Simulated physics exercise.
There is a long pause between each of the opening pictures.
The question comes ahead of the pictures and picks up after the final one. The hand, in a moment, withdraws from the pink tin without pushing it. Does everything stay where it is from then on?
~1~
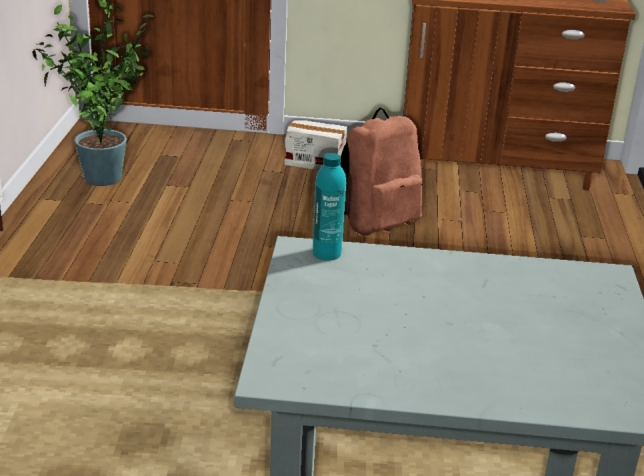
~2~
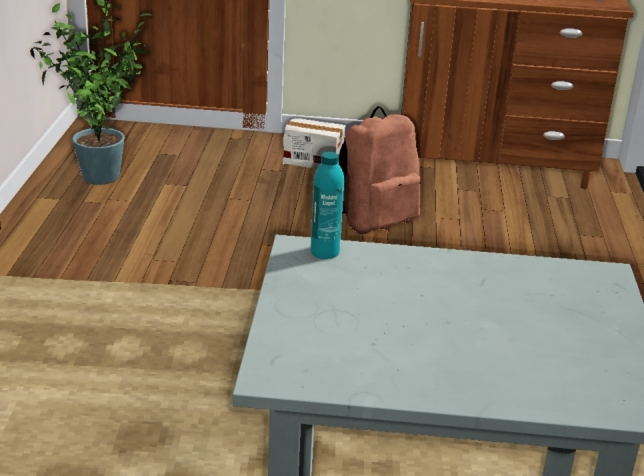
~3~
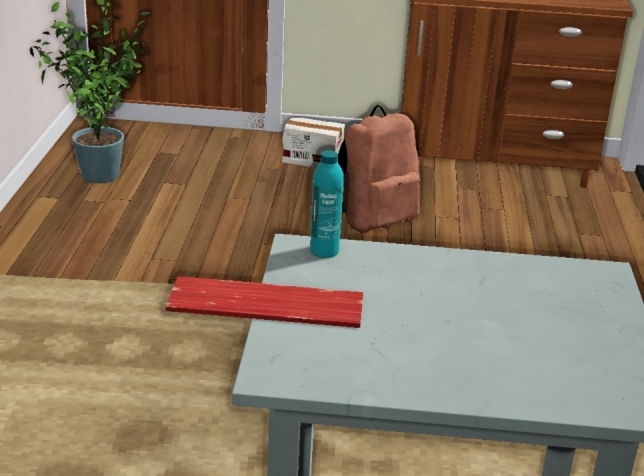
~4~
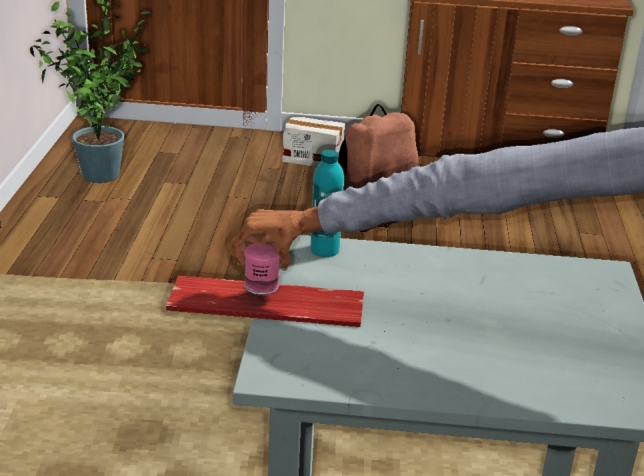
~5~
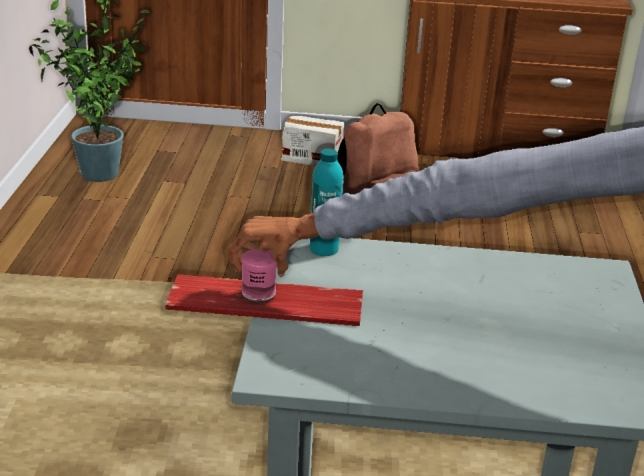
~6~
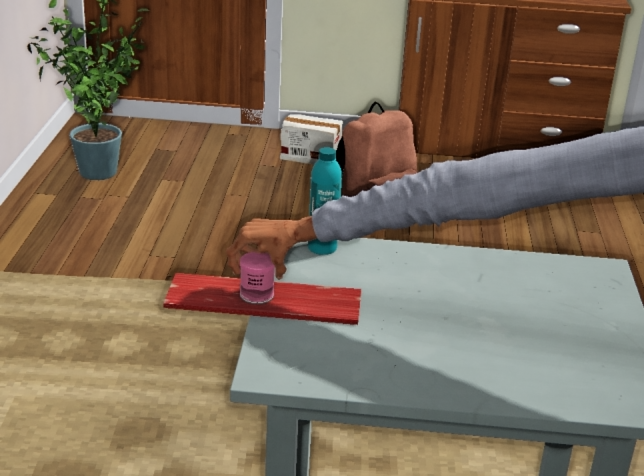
Yes.
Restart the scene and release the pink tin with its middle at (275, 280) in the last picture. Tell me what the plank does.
Then it keeps its balance.
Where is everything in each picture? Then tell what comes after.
In the first frame, the last thing is not in view yet.
In the second frame, the last thing is not in view yet.
In the third frame, the last thing is not in view yet; red plank (266, 302).
The fourth frame shows still above its spot; pink tin (262, 269); red plank (267, 301).
The fifth frame shows still above its spot; pink tin (259, 275); red plank (266, 300).
The sixth frame shows set down, still held; pink tin (257, 278); red plank (264, 298).
Then, 0.60 s on from there, no change.
Then, 1.30 s on from there, pink tin resting near (257, 278).
In the end, all 3 unmoved. At the end, from the last picture's camera, pink tin near (257, 278). The plank holds.
